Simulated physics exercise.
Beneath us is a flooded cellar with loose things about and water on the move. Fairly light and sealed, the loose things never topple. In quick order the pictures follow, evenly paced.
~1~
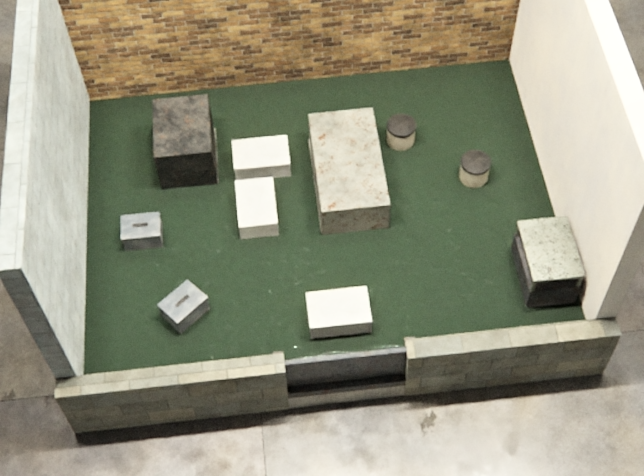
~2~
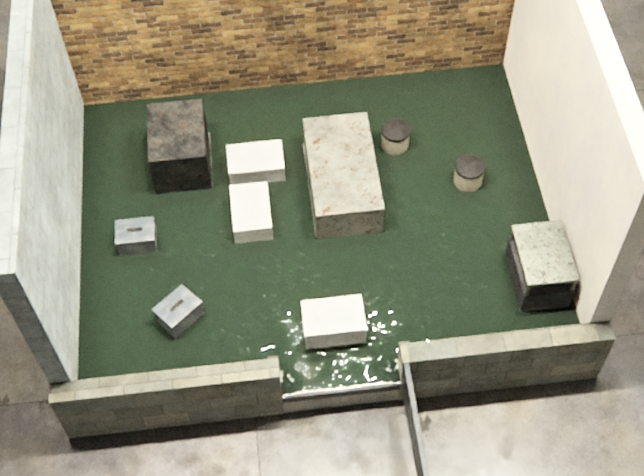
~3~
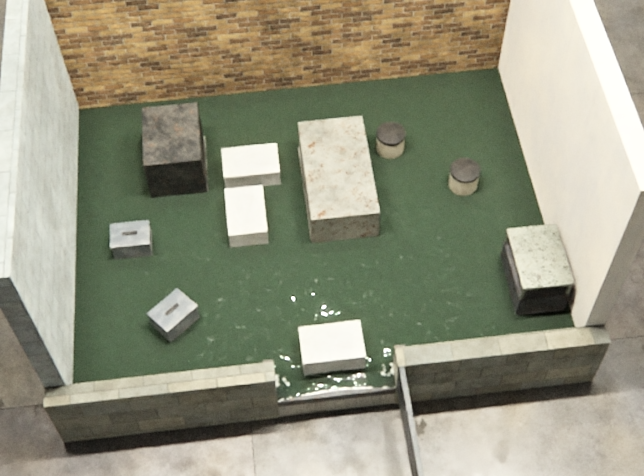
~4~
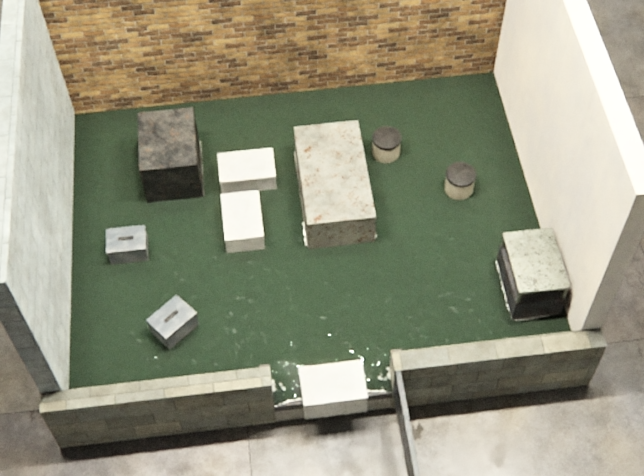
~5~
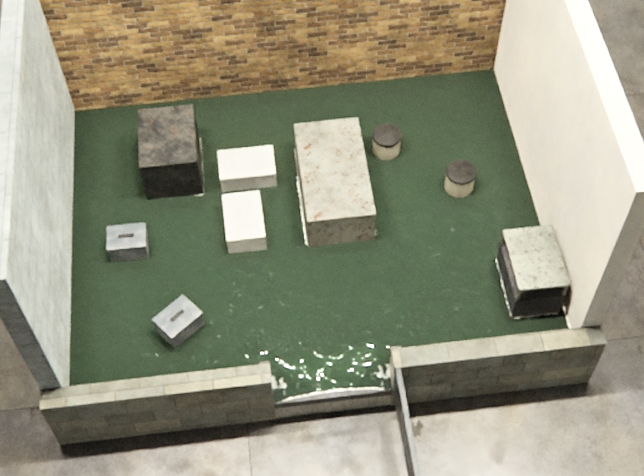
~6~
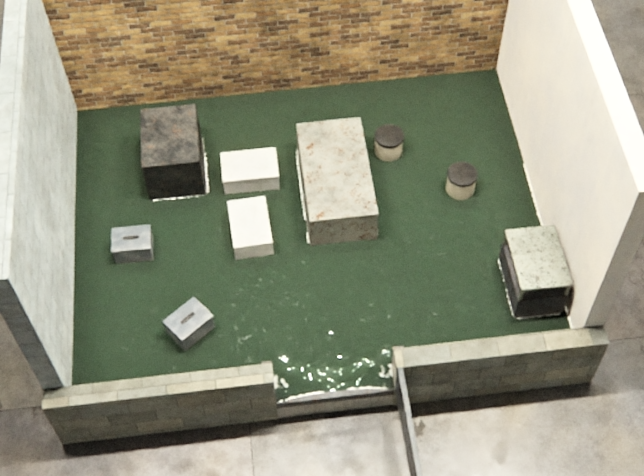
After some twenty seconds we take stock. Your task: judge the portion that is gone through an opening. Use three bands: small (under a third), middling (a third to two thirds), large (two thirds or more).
Large.
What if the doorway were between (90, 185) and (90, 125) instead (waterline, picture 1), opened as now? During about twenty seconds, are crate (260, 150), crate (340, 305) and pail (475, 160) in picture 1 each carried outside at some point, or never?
The first never exits, the second never exits, the third never exits.
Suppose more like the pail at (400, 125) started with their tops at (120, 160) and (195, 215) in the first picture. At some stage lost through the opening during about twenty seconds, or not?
Result, in sequence: Never gets out; ends up outside.
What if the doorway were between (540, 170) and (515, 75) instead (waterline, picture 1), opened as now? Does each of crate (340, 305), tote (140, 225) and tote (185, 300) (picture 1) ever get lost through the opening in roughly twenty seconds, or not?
The three read escape, no escape and no escape, in that order.
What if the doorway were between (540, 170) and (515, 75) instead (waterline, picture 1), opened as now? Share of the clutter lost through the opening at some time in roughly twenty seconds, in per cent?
Estimate: Close to 60 per cent.
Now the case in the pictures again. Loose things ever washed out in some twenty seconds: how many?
7 in all.
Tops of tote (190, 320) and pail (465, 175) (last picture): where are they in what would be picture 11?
(225, 338) and (462, 204), roughly.
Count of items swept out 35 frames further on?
5.
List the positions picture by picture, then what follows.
A tote at (183, 301), afloat; a crate at (256, 202), afloat; 0 of 7 have shifted, in the first picture.
A tote at (177, 306) floats; a crate at (250, 206), afloat; 0 of 7 have shifted, in the second picture.
A tote at (172, 310) floats; a crate at (246, 210), afloat; 1 of 7 have shifted, in the third picture.
A tote at (171, 316) floats, close to its start; a crate at (242, 215) floats; 1 of 7 have shifted, in the fourth picture.
A tote at (177, 316), afloat, close to its start; a crate at (243, 215) floats, close to its start; 2 of 7 have shifted, in the fifth picture.
A tote at (188, 318) floats, close to its start; a crate at (250, 222), afloat, close to its start; 3 of 7 have shifted, in the sixth picture.
A moment on, 1 of 7 are out; 6 afloat.
Next, 3 of 7 are out; 4 afloat.
Later, 5 of 7 are out; 2 afloat.
In the end, 7 of 7 are out; 0 afloat.
